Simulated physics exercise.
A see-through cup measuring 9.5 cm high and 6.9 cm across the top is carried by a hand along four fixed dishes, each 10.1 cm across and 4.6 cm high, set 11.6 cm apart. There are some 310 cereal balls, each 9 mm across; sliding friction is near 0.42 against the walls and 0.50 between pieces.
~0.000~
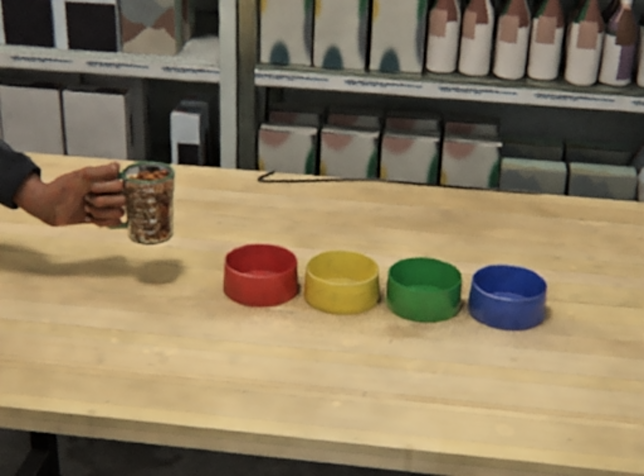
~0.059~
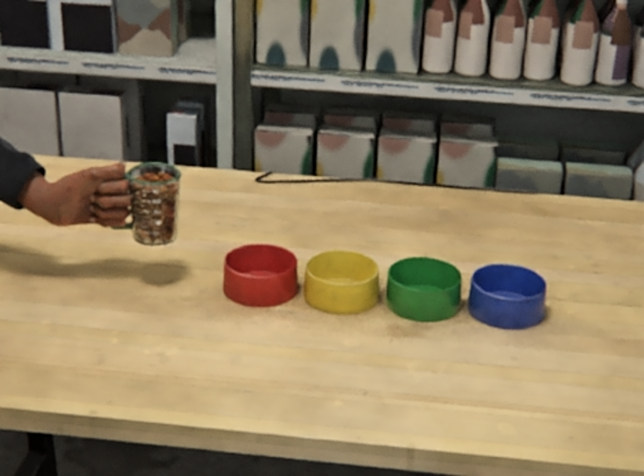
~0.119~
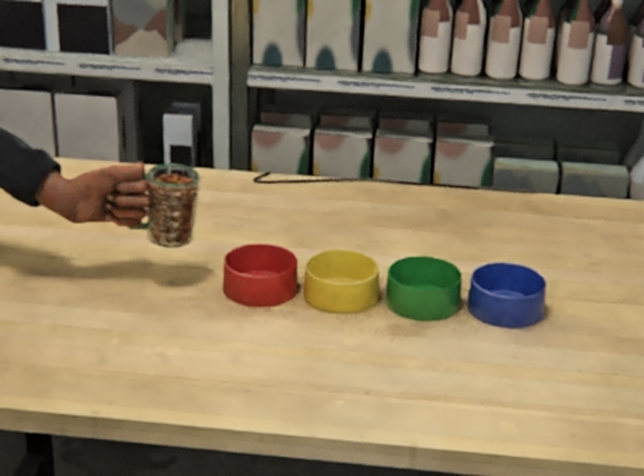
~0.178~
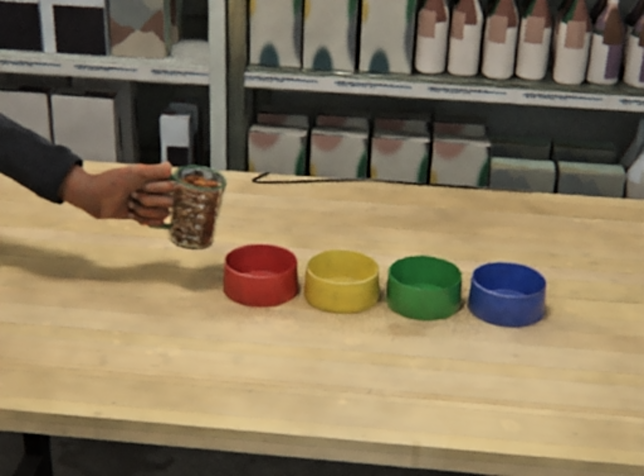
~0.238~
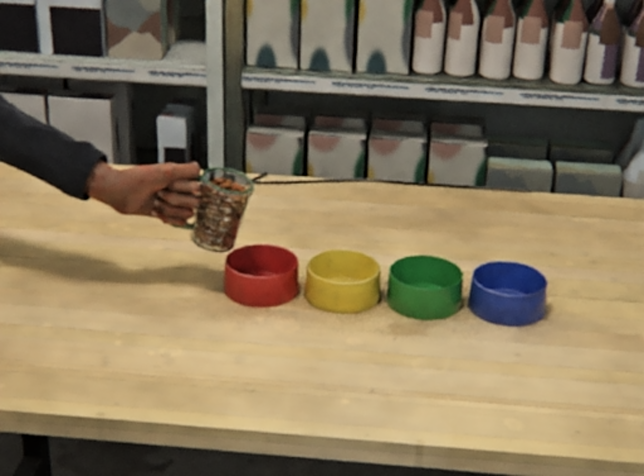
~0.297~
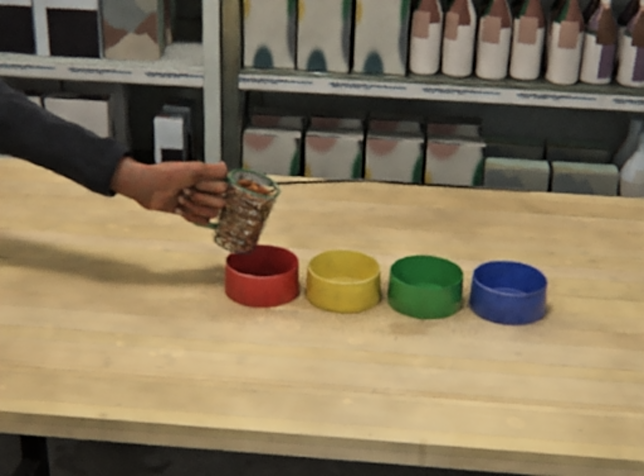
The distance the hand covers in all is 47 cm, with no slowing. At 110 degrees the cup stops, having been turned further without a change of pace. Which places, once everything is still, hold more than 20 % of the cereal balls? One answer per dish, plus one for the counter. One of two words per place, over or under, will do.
Red dish: Gets a fifth at most; blue dish: Gets more than a fifth; green dish: Gets a fifth at most; yellow dish: Gets a fifth at most; counter: Gets a fifth at most.
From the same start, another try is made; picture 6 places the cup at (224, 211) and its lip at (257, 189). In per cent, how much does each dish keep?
In the end red holds 0, blue holds 90, green holds 0, yellow holds 0.
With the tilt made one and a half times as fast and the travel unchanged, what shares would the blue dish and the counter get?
Shares: Blue at 80; counter at 20.
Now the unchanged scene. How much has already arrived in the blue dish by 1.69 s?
I'd put it at about 45 % by that time.
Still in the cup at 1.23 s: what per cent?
Roughly 85 %.
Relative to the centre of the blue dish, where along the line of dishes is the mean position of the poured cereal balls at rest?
Near 2 cm, shifted toward increasing x.
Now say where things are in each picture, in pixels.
The first picture shows cup at (149, 204), tilt 0 degrees, lip at (173, 174), moved 0.0 cm; middle of the pieces at (151, 207); red dish at (261, 260); yellow dish at (343, 267); green dish at (425, 275); blue dish at (509, 282).
The second picture shows cup at (155, 205), tilt 1 degrees, lip at (179, 176), moved 0.8 cm; middle of the pieces at (156, 208).
The third picture shows cup at (172, 206), tilt 5 degrees, lip at (198, 179), moved 3.3 cm; middle of the pieces at (173, 210).
The fourth picture shows cup at (196, 209), tilt 9 degrees, lip at (225, 183), moved 6.6 cm; middle of the pieces at (196, 212).
The fifth picture shows cup at (220, 211), tilt 14 degrees, lip at (252, 188), moved 10.0 cm; middle of the pieces at (220, 214).
The sixth picture shows cup at (244, 213), tilt 18 degrees, lip at (279, 192), moved 13.3 cm; middle of the pieces at (244, 216); red dish at (262, 261); yellow dish at (344, 266); green dish at (427, 272); blue dish at (510, 278). The cup turns about 75 degrees a second and travels 56 cm a second.
Then, at 0.86 s, tilt 62 degrees; cup holds 100 %.
After 1.23 s, tilt 90 degrees; cup holds 85 %, blue 5 %.
After 1.69 s, tilt 110 degrees; cup holds 50 %, blue 45 %.
By 3.2 s all is still; red 0 %, blue 90 %, green 0 %, yellow 0 %, counter 10 %.
